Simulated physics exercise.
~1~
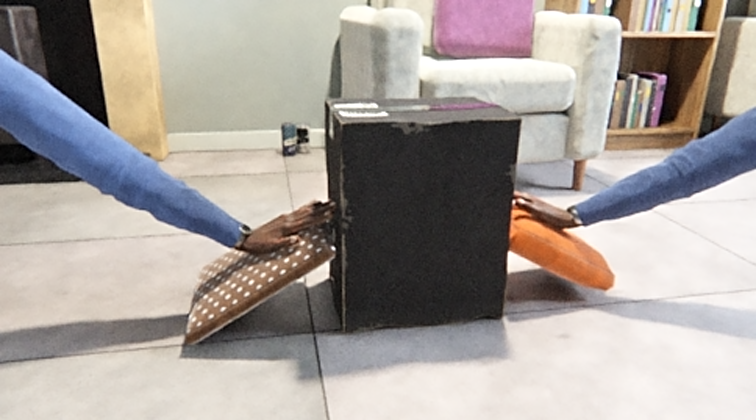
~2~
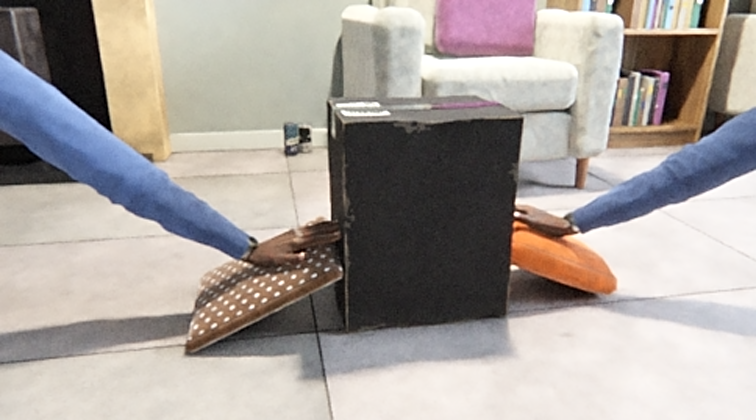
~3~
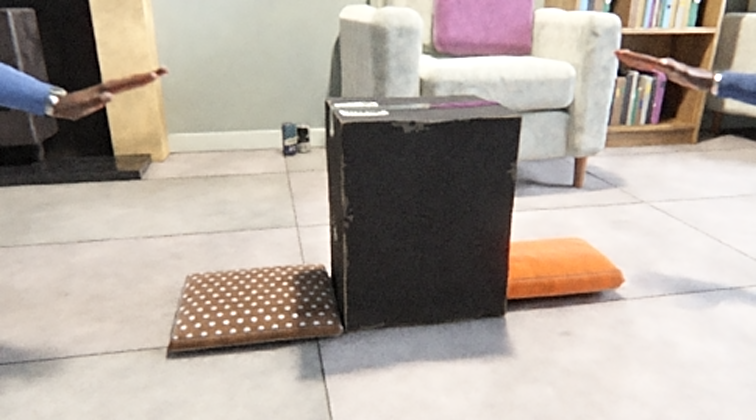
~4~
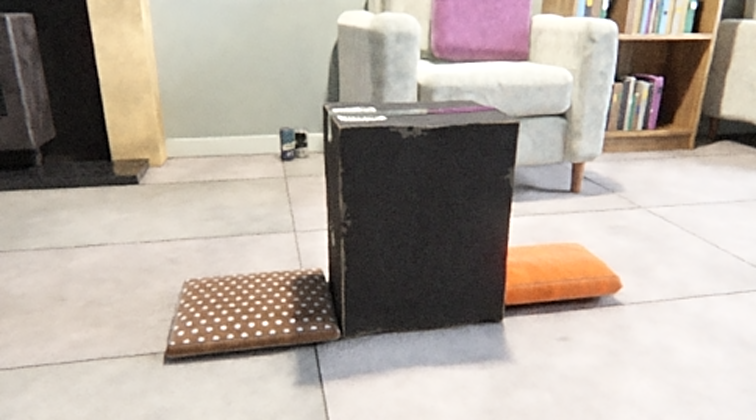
Two hands pressed a spotted brown seat pad and an orange soft bag against the left and right sides of a black box, then let go and drew away, and both items slipped down and ended up lying flat on the floor.
